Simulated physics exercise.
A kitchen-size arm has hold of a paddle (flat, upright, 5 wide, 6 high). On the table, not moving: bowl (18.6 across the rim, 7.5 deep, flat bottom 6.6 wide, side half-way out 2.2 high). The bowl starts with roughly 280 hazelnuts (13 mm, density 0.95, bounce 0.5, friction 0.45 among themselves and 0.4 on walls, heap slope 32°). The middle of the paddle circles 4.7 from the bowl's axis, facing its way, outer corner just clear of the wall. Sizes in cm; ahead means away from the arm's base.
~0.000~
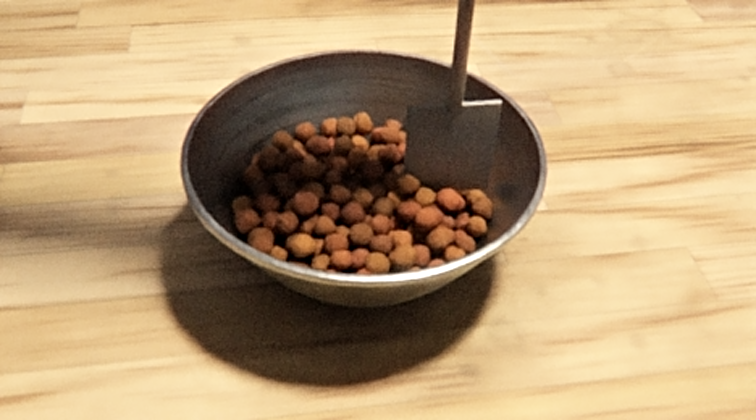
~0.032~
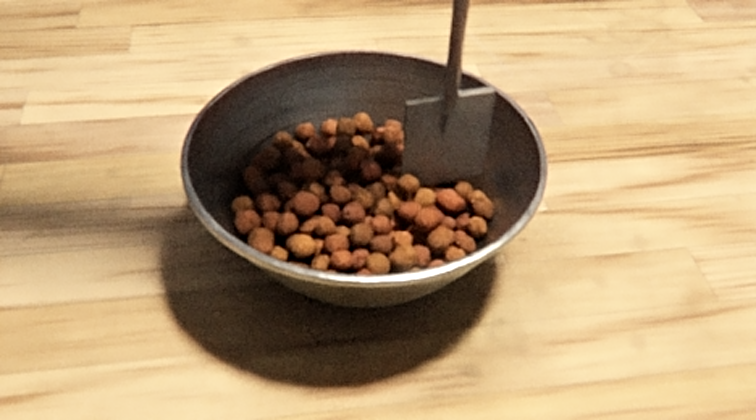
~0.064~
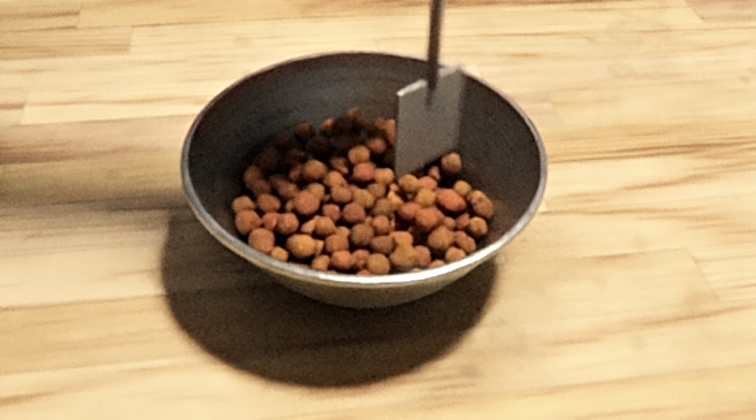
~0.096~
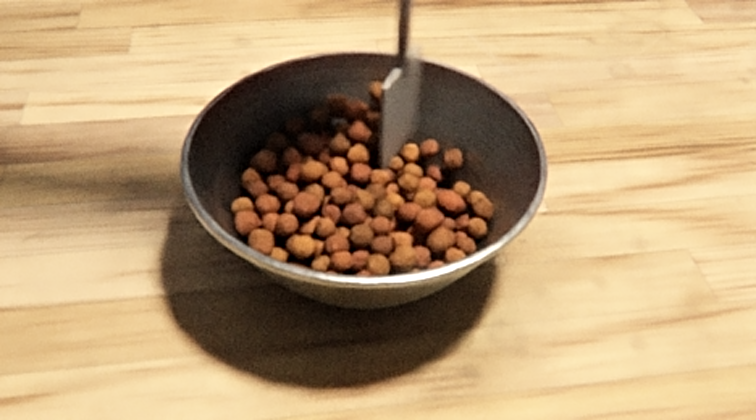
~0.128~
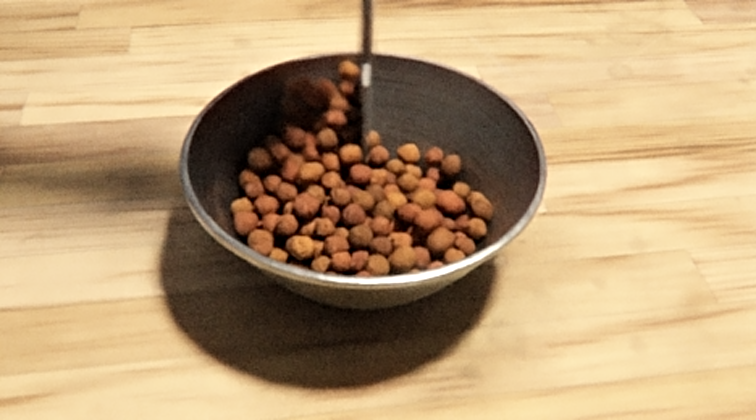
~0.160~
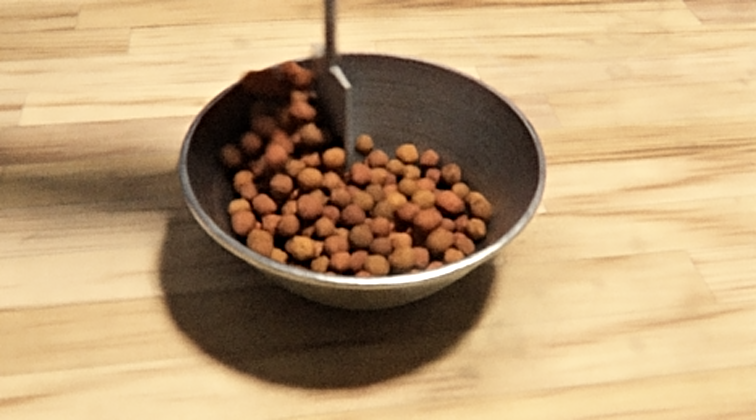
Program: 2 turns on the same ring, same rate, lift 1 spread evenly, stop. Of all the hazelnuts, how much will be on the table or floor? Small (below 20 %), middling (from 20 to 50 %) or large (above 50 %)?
On the table or floor the share is middling, from 20 to 50 %.
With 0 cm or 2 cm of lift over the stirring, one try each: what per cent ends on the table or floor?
Some 30 and 20 per cent.
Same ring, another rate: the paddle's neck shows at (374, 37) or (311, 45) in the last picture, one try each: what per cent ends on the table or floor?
Some 15 and 30 per cent.
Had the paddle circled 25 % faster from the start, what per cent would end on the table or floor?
Then about 30 per cent.
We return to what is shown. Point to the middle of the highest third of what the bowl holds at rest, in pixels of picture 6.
Near (365, 201).
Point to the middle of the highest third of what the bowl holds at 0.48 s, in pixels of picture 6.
At about (456, 172).
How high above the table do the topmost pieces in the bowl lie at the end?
Some 6.0 cm.
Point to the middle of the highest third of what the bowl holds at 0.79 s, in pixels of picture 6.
Around (328, 228).
By 0.48 s, 345° round, highest piece 10 above the table; 239 in the bowl, 31 on the table or floor, 14 in flight or on the tool.
By 0.79 s, 225° round, highest piece 8 above the table; 214 in the bowl, 67 on the table or floor, 3 in flight or on the tool.
By 1.15 s, 0° round, highest piece 6 above the table; 209 in the bowl, 75 on the table or floor.
By 1.85 s, 0° round, highest piece 6 above the table; 209 in the bowl, 75 on the table or floor.
Final count, 209 in the bowl, 75 on the table or floor. That is 26 % on the table or floor.
